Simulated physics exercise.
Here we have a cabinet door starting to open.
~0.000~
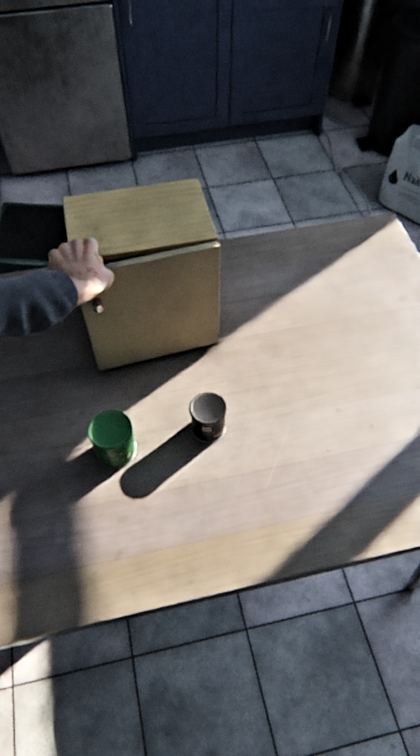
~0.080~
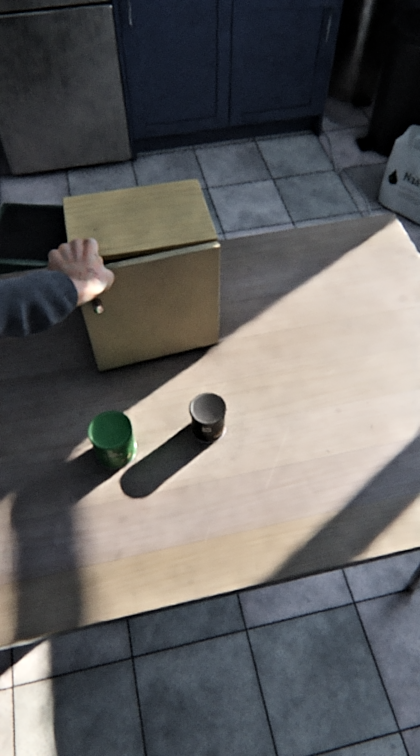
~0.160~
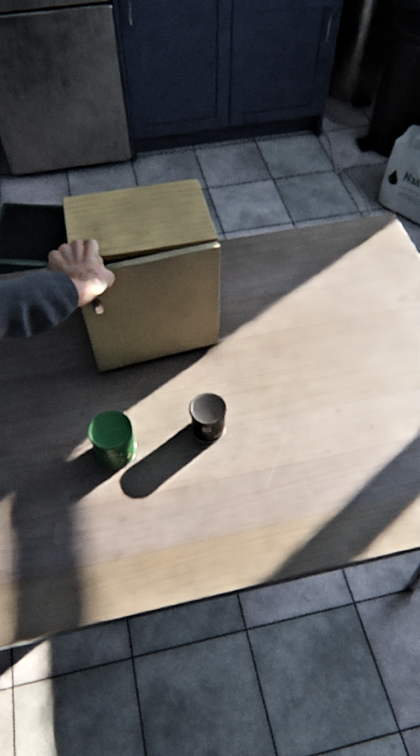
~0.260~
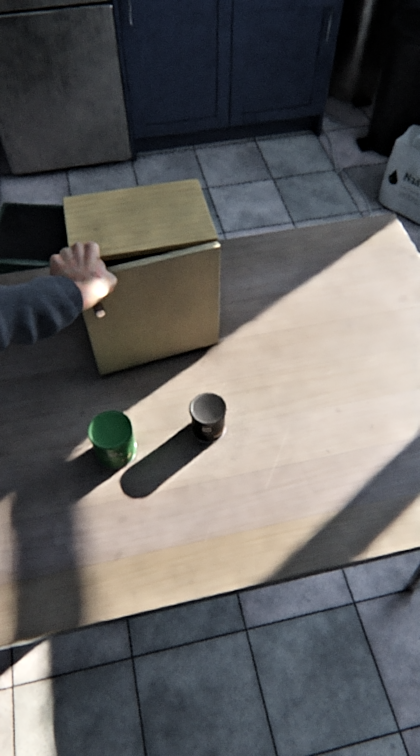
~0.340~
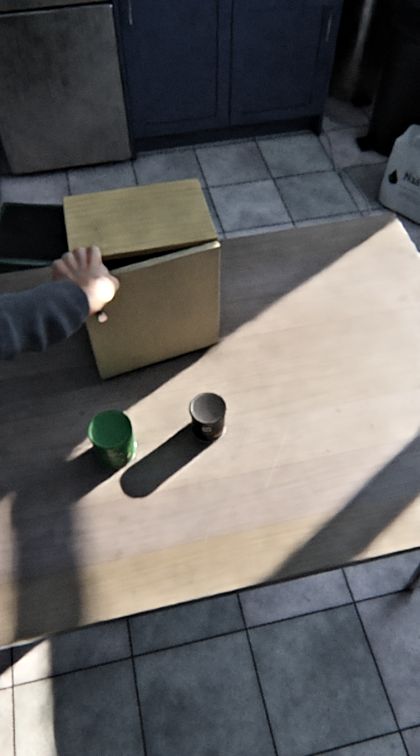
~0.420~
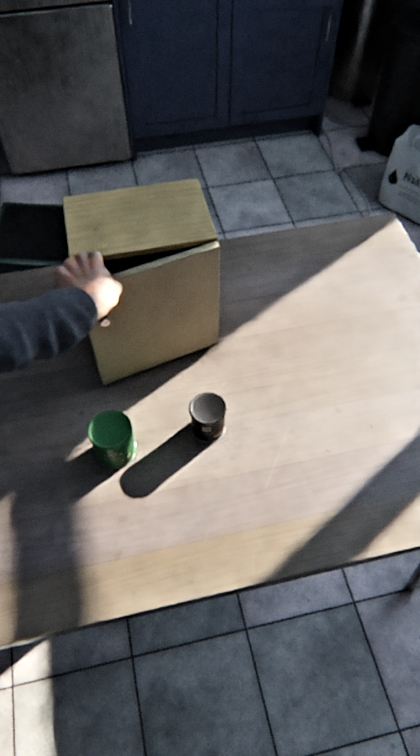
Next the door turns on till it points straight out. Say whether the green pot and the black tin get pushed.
Here the green pot remains where it is; the black tin is pushed along.
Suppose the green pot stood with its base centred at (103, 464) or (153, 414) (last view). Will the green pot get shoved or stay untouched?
The green pot stays untouched; is struck.
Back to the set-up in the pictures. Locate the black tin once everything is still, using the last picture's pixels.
Around (263, 420).
Around 1.80 s, door 65° open; green pot at rest near (113, 440); black tin travelled a little near (214, 419).
Around 2.10 s, door 76° open; green pot at rest near (113, 440); black tin travelled about its own width near (235, 422).
Around 2.34 s, door 85° open; green pot at rest near (113, 440); black tin travelled about its own width near (253, 421).
Finally (3.0 s), the green pot escapes contact, near (113, 440); the black tin gets knocked, near (263, 420).
